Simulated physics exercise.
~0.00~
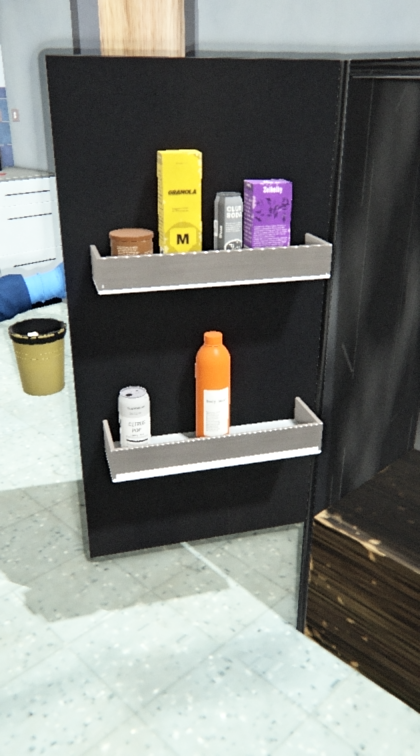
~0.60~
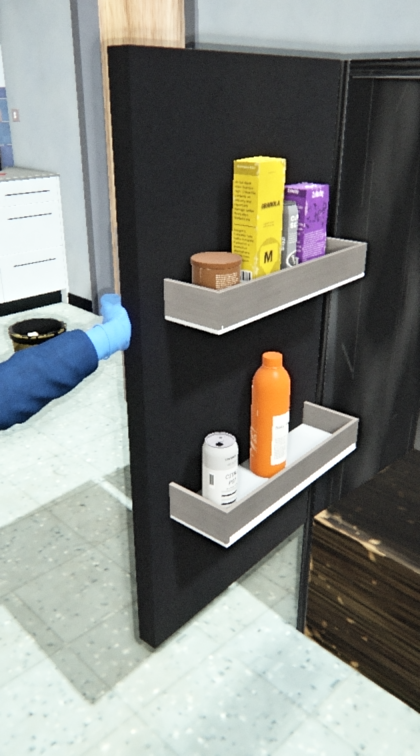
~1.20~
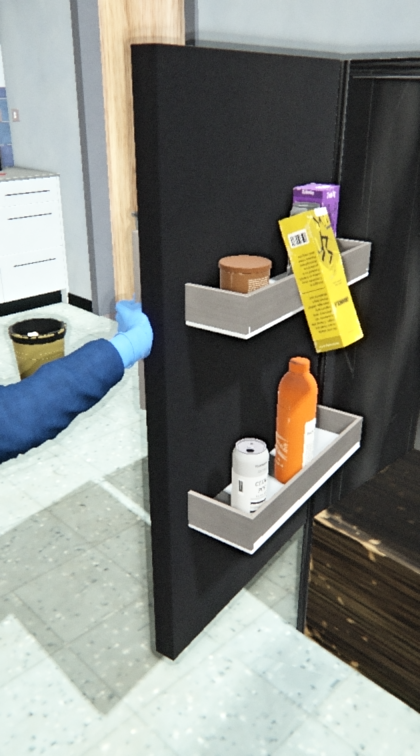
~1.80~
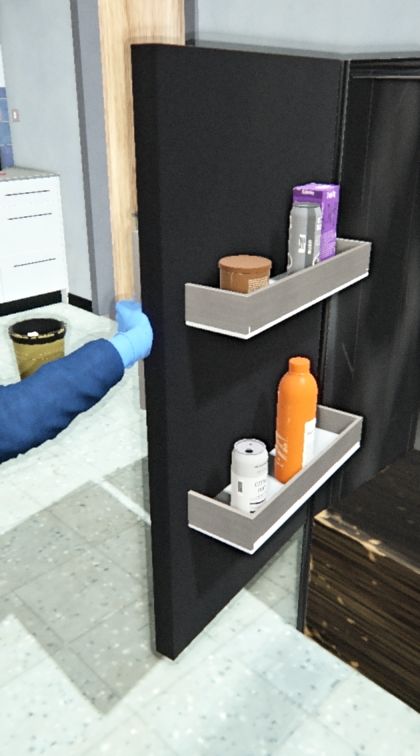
The clip shows a black locker door with two racks of cartons, cans, a brown tin and an orange bottle swinging to the right until a gloved hand holds its edge; the yellow carton tips over the upper rail and drops from view, while the others remain.
